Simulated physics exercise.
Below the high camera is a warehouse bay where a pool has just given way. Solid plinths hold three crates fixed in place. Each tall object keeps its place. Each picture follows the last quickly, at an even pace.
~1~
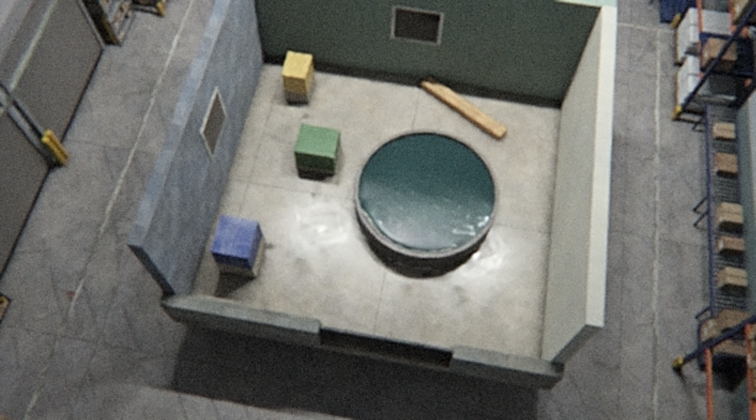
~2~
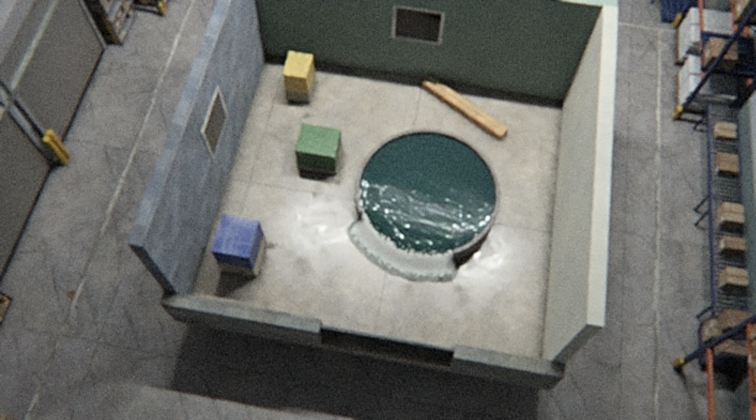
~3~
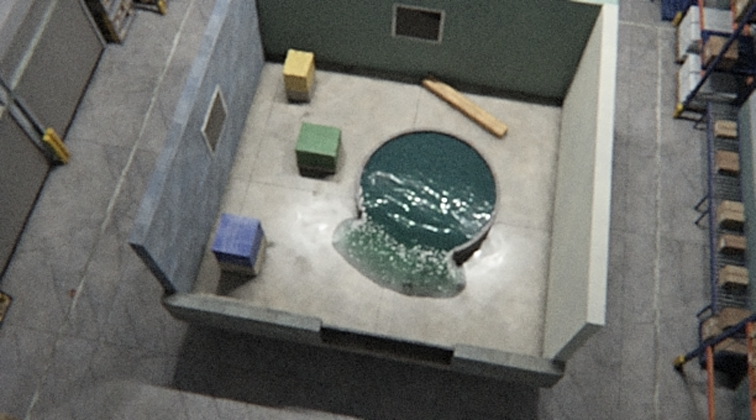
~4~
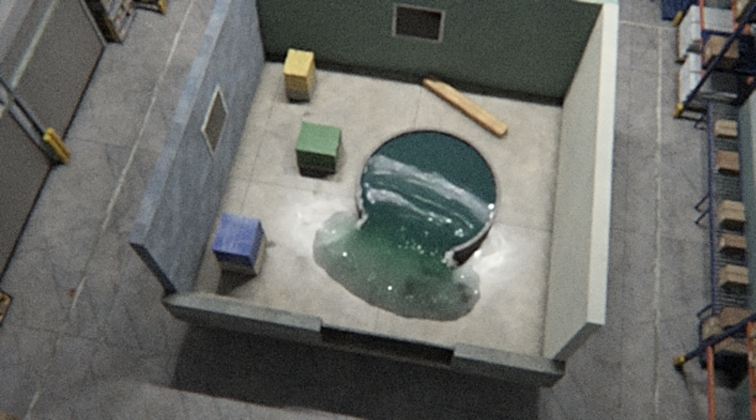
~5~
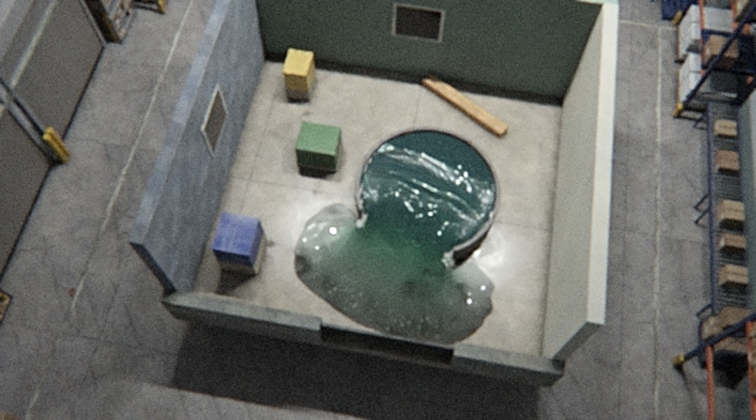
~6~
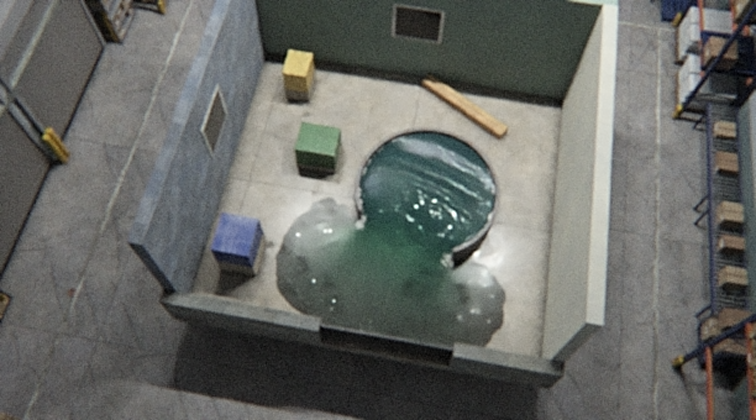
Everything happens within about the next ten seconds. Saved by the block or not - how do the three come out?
They come out like this: The green crate dry, the blue crate dry, the yellow crate dry.
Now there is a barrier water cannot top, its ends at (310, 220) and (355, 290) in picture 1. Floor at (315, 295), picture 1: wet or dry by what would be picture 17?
My call: Soaked.
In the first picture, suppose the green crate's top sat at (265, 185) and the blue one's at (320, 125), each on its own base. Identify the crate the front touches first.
My guess is the green-painted one.
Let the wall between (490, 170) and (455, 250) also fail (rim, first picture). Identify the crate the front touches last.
Answer: The yellow-painted one.
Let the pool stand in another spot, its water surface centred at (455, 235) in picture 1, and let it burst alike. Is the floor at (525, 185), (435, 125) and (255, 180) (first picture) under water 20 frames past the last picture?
Taking the three spots in order: Swamped, bare, swamped.
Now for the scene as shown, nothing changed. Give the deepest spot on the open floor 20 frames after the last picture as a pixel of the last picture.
My estimate is about (207, 308).
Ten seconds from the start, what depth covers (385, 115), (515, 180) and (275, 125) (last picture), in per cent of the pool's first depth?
About 12, 12 and 14 percent, in that order.
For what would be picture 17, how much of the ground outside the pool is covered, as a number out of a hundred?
It should be close to 30 %.
A moment on, water covers 25 % of the floor; the green crate not reached, the blue crate water round its plinth, the yellow crate not reached.
Next, water covers 30 % of the floor; the green crate not reached, the blue crate water round its plinth, the yellow crate not reached.
Then, water covers 50 % of the floor; the green crate not reached, the blue crate water round its plinth, the yellow crate not reached.
Later, water covers 90 % of the floor; the green crate water round its plinth, the blue crate water round its plinth, the yellow crate water round its plinth.
In the end, water covers 100 % of the floor; the green crate stayed above the water, the blue crate stayed above the water, the yellow crate stayed above the water.
